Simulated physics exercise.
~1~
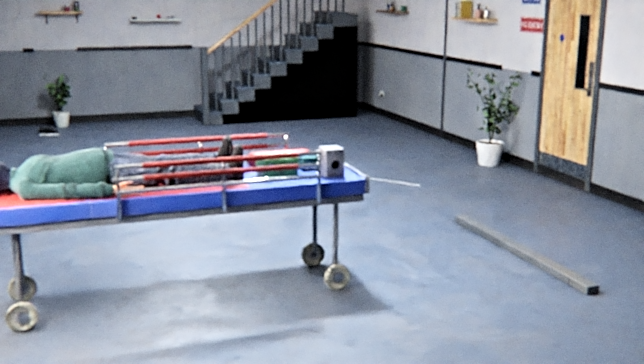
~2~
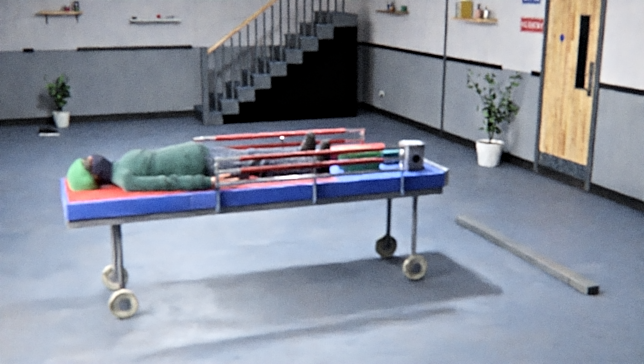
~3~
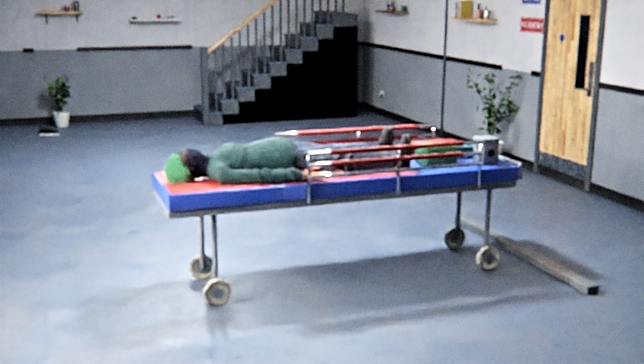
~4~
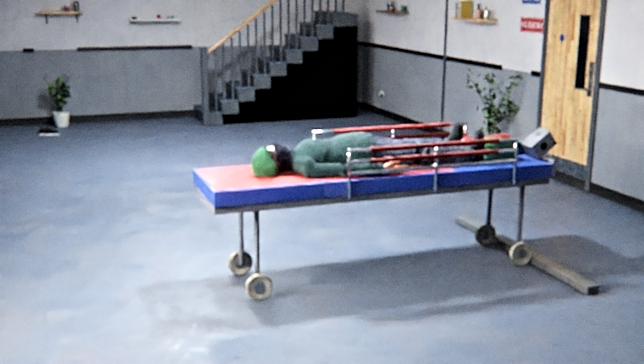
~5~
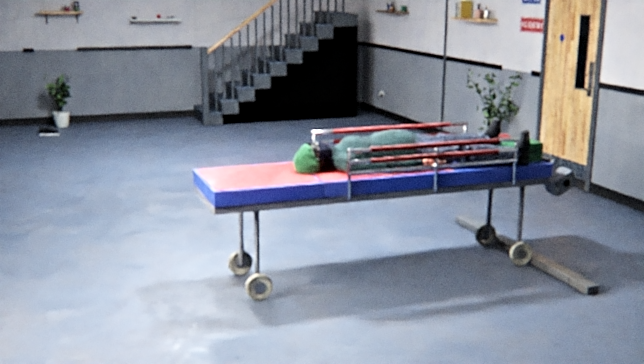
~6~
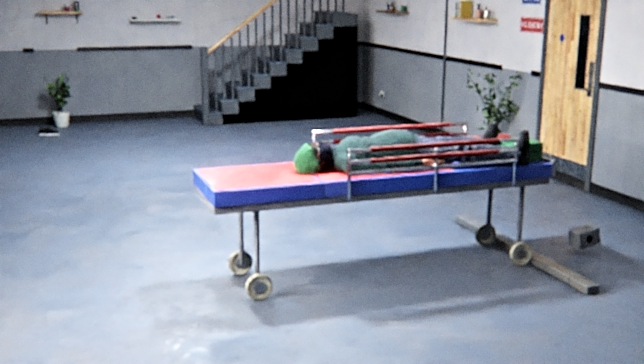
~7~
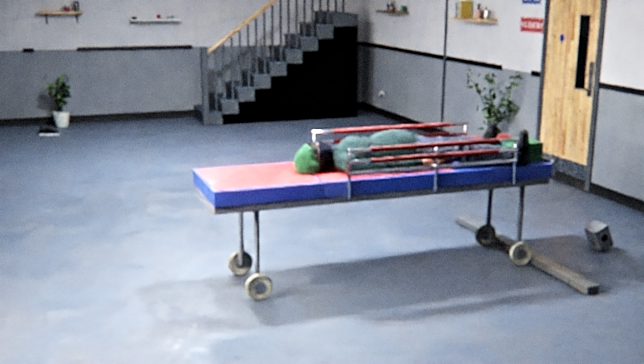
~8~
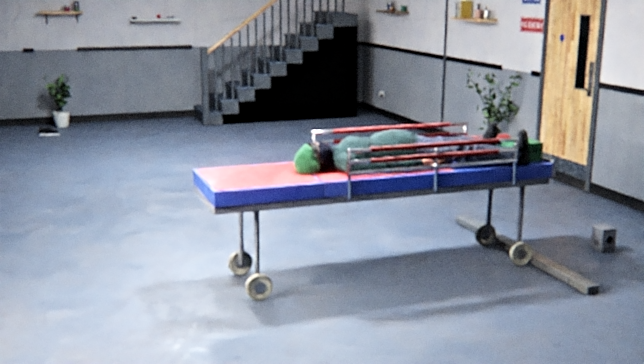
A gurney carrying a limp figure in green and several items between red rails rolls right across the floor and stops abruptly at a low sill. The figure slides toward the foot end and stays on, while a grey box-shaped device tumbles off and settles on the floor beyond the sill.
